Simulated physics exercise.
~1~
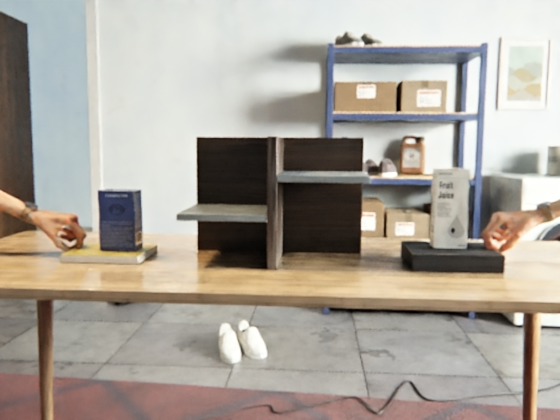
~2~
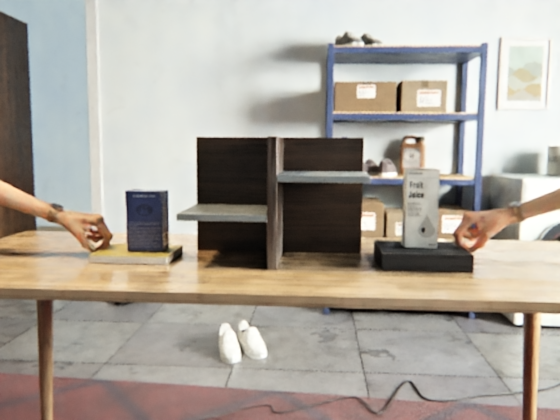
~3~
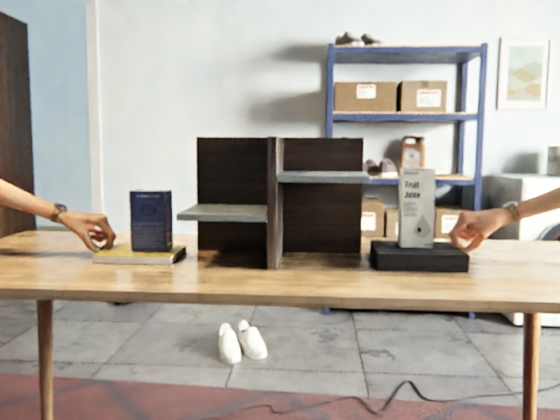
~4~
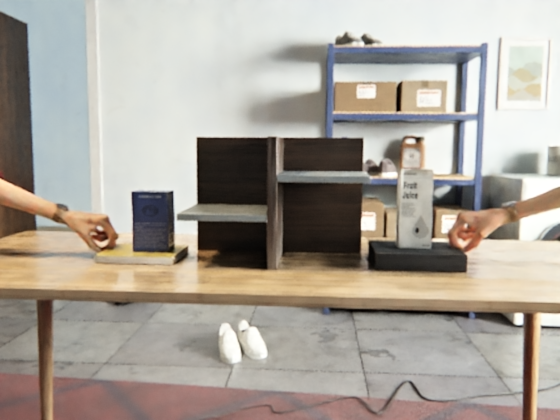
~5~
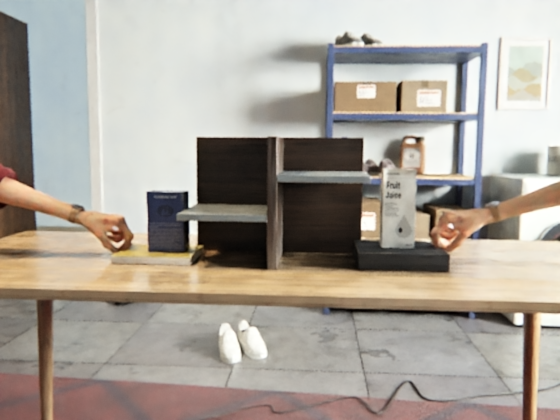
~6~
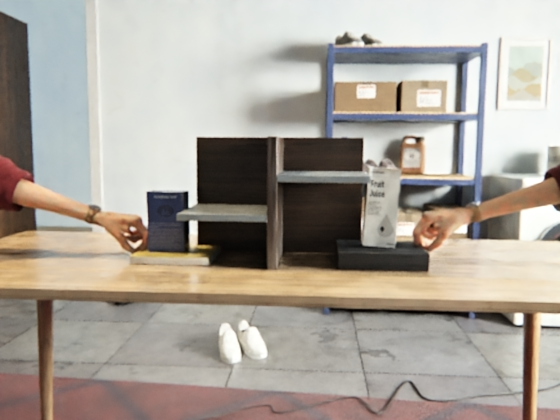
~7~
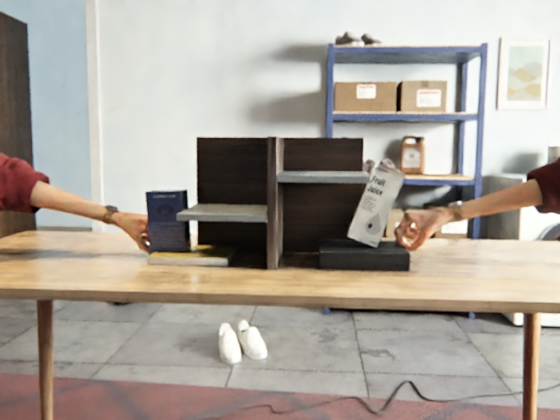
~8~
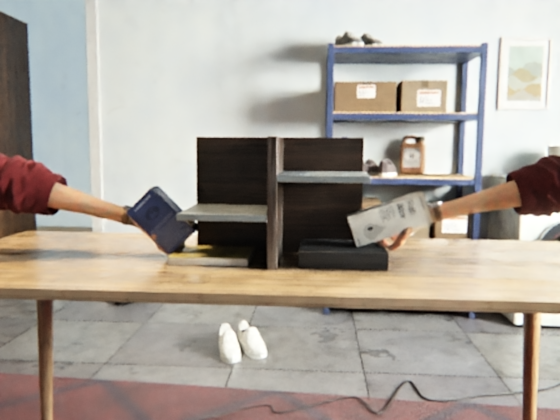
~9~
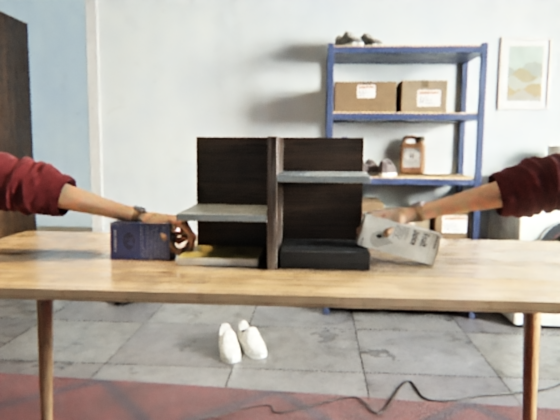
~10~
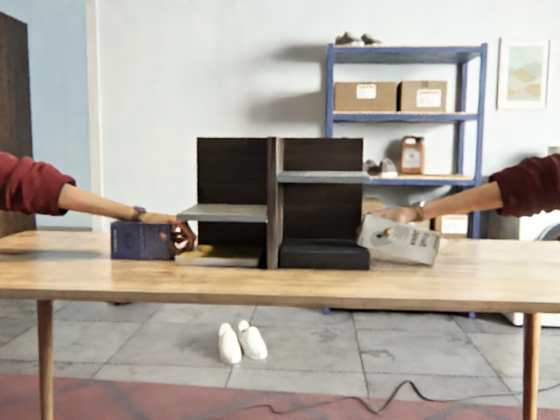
Two hands slide flat items inward along a wooden table, seen from the front by a still camera, with a dark shelf unit with low grey shelves in the middle. The left hand pushes a yellow book carrying an upright blue carton, and the right hand pushes a black board carrying an upright white carton. The blue carton meets the left shelf and stops while the book slides beneath it, and the white carton tilts back against the right shelf. Both cartons tip outward and fall, ending on their sides on the table, with the book and board under the shelves.
